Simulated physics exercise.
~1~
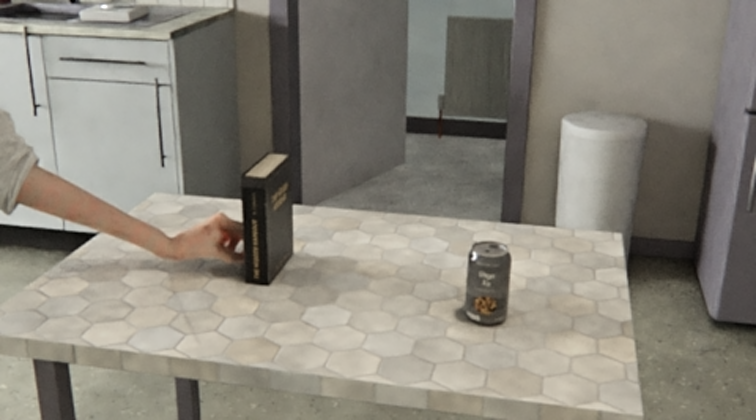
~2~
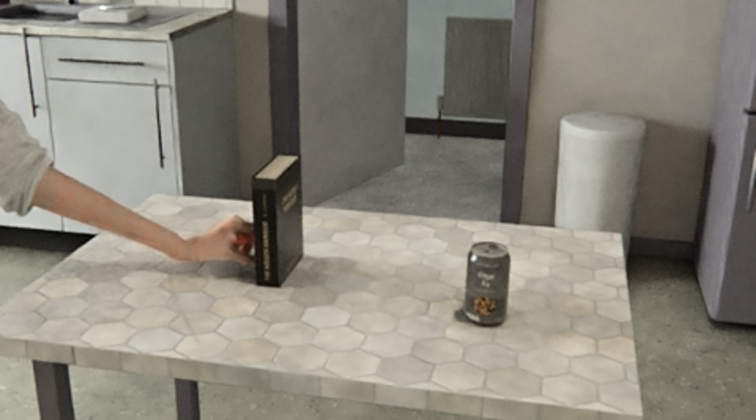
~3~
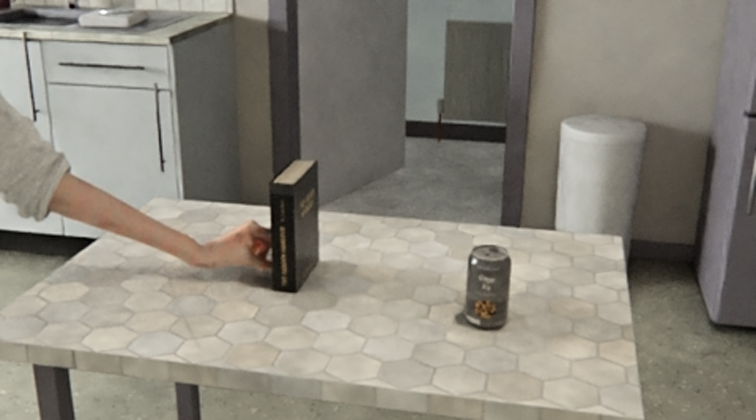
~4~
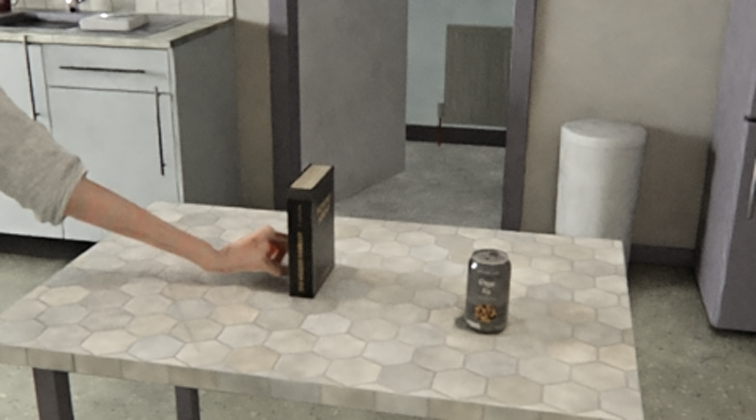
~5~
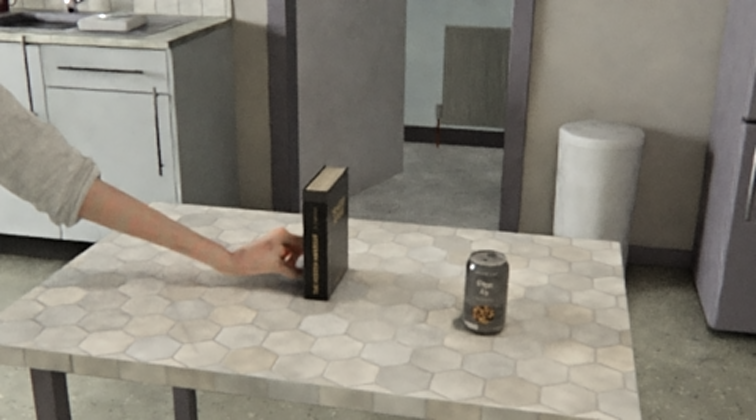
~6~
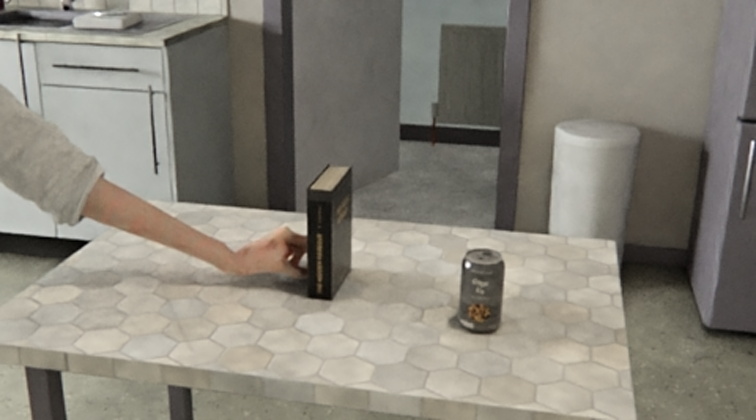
A black book stands upright on a table topped with pale hexagonal tiles, with a hand in a light sleeve touching it from the left. The hand pushes the book to the right, and it slides steadily across the tiles without tipping. The arm reaches farther over the table as the book moves toward a grey can, which stays in its place. The push then slows and the book barely advances any more. At the end, the book is still upright, short of the can, with the hand still beside it.
